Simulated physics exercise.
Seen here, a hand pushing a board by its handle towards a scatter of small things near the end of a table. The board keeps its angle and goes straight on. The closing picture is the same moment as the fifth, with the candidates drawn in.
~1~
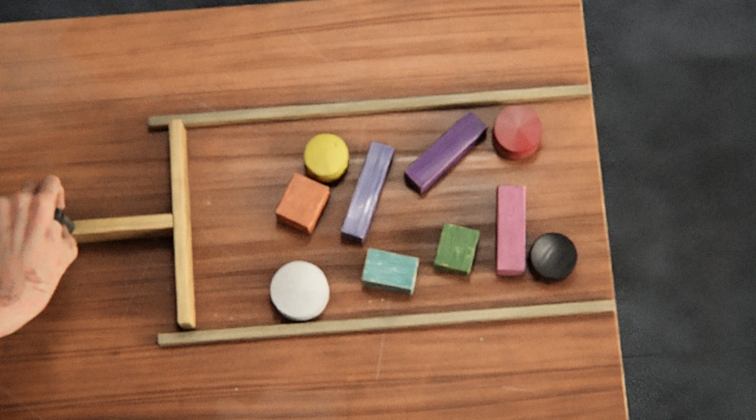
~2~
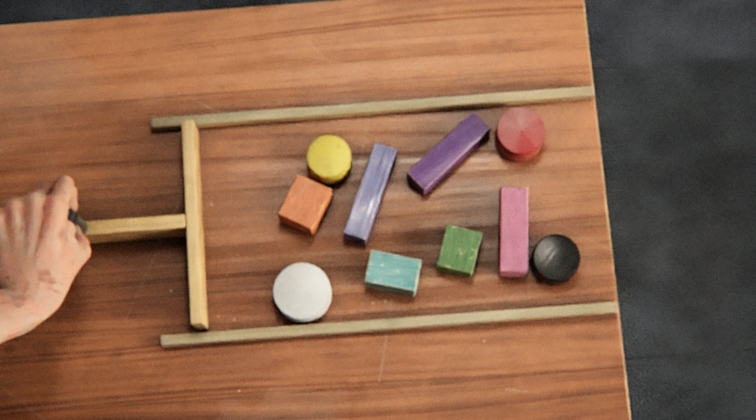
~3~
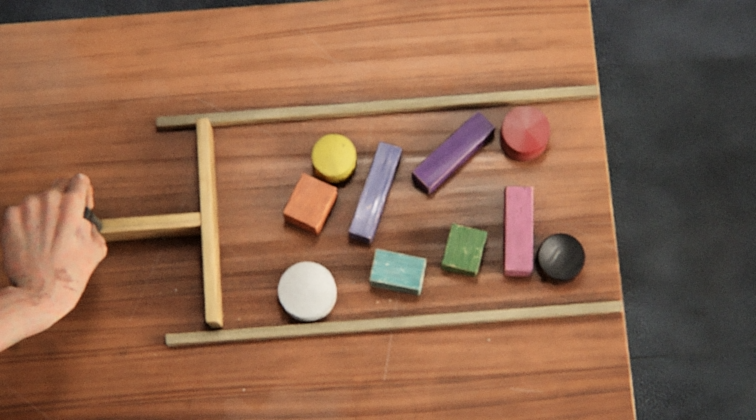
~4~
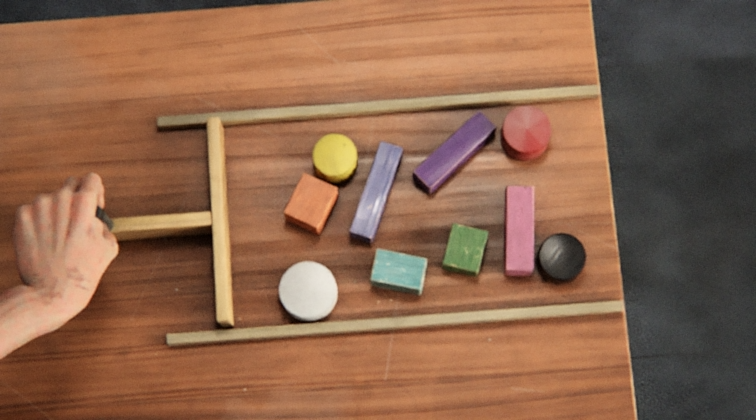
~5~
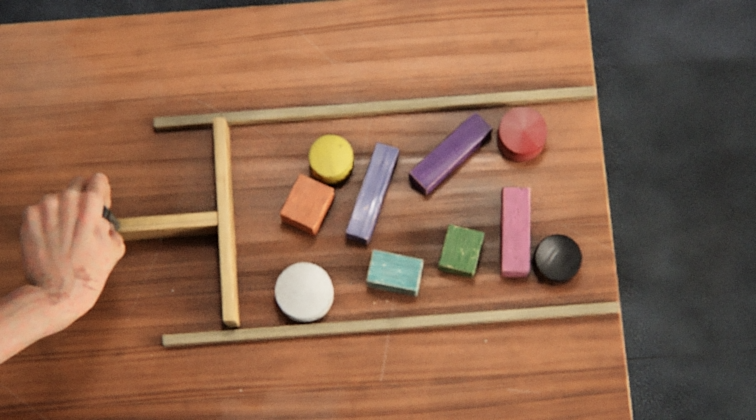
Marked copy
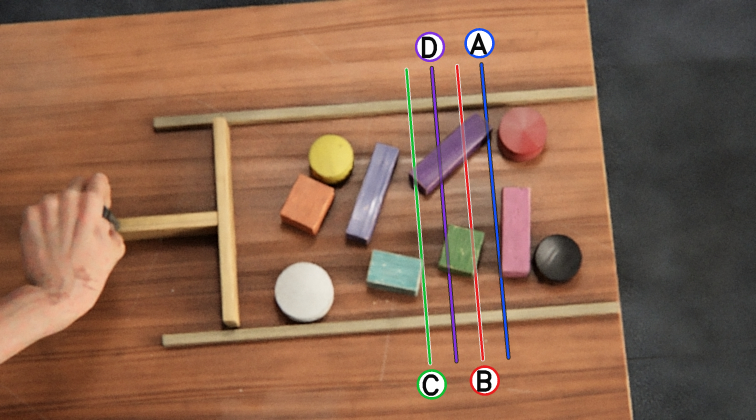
A wooden board, pushed by a hand on its handle, slid slowly to the right between two rails, closing in on the white tin while the scattered colored blocks, bars and tins stayed still.
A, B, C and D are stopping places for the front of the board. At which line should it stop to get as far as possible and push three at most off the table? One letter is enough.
It can go as far as A.
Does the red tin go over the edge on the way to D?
By then, no.
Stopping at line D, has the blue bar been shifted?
Yes.
On the marked copy, A at (495, 208); B at (470, 209); C at (418, 213); D at (444, 211).
Following A. Soon after the start, board (319, 210); white tin (361, 291); yellow tin (345, 154).
Later, board (417, 203); black tin (579, 264); pink bar (563, 225).
In the end, board (491, 198); black tin over the edge; red tin over the edge; three fallen.
As for the rest, B is within the limit but short; C is within the limit but short; D is within the limit but short.
